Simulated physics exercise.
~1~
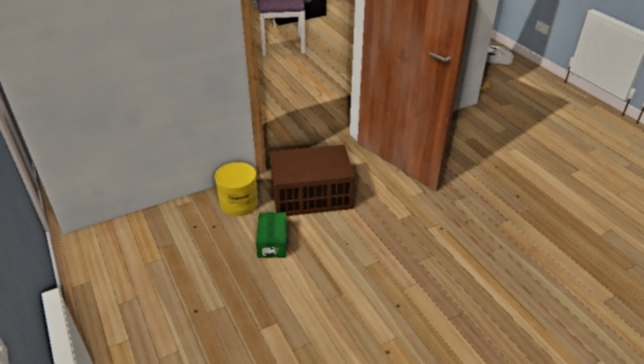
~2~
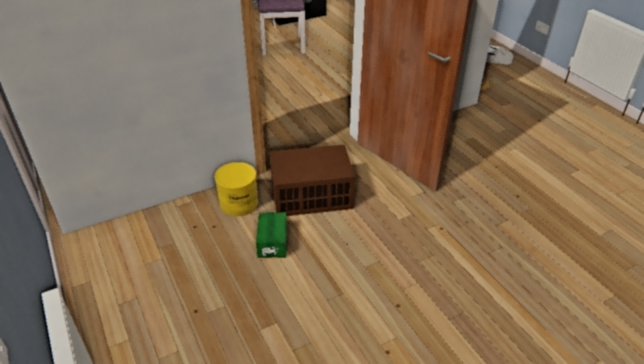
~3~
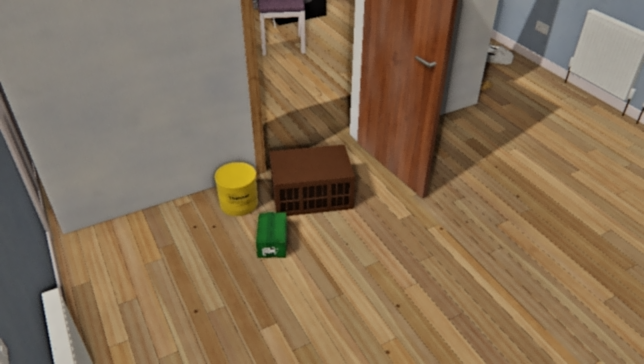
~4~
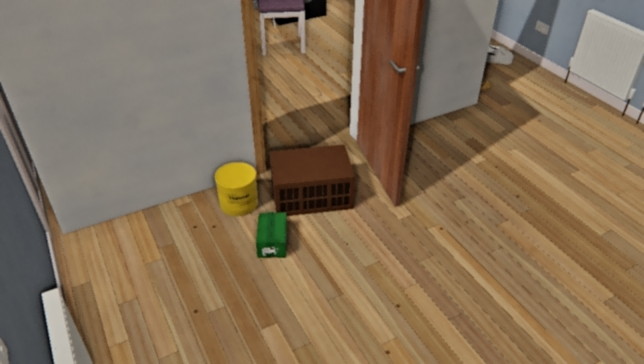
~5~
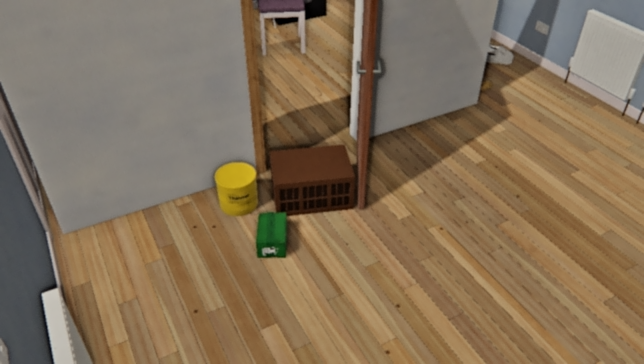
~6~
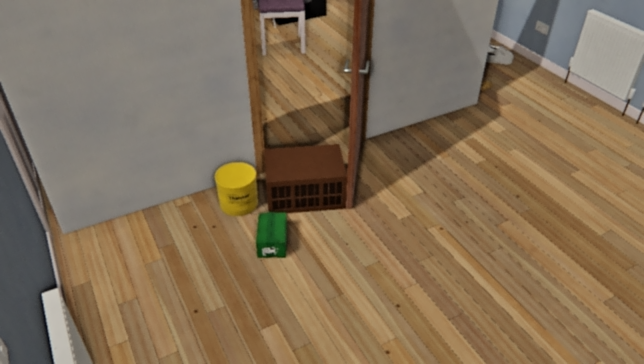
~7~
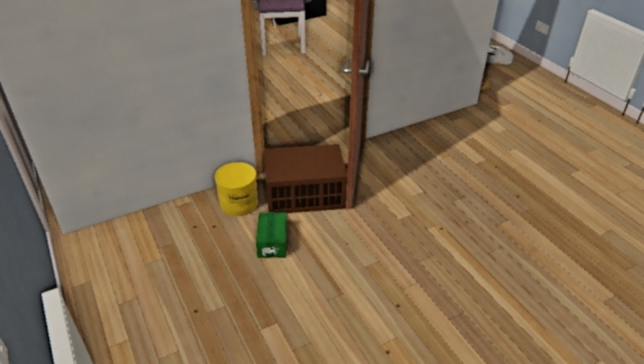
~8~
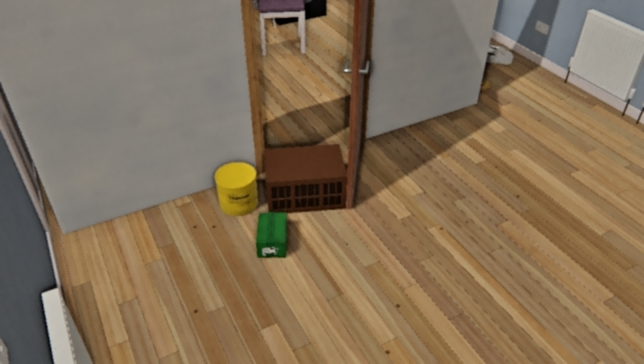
In a room with a wood-plank floor and pale walls, a brown door stands wide open beside a doorway. A brown chest sits at the opening, with a yellow pail to its left and a small green parcel just in front. After a brief stillness, the door swings leftward toward the doorway, narrowing from view as it turns nearly edge-on. It reaches the chest and shifts it slightly to the left, toward the pail. There the door stops, still partly open against the chest, while the pail and parcel stay where they were.
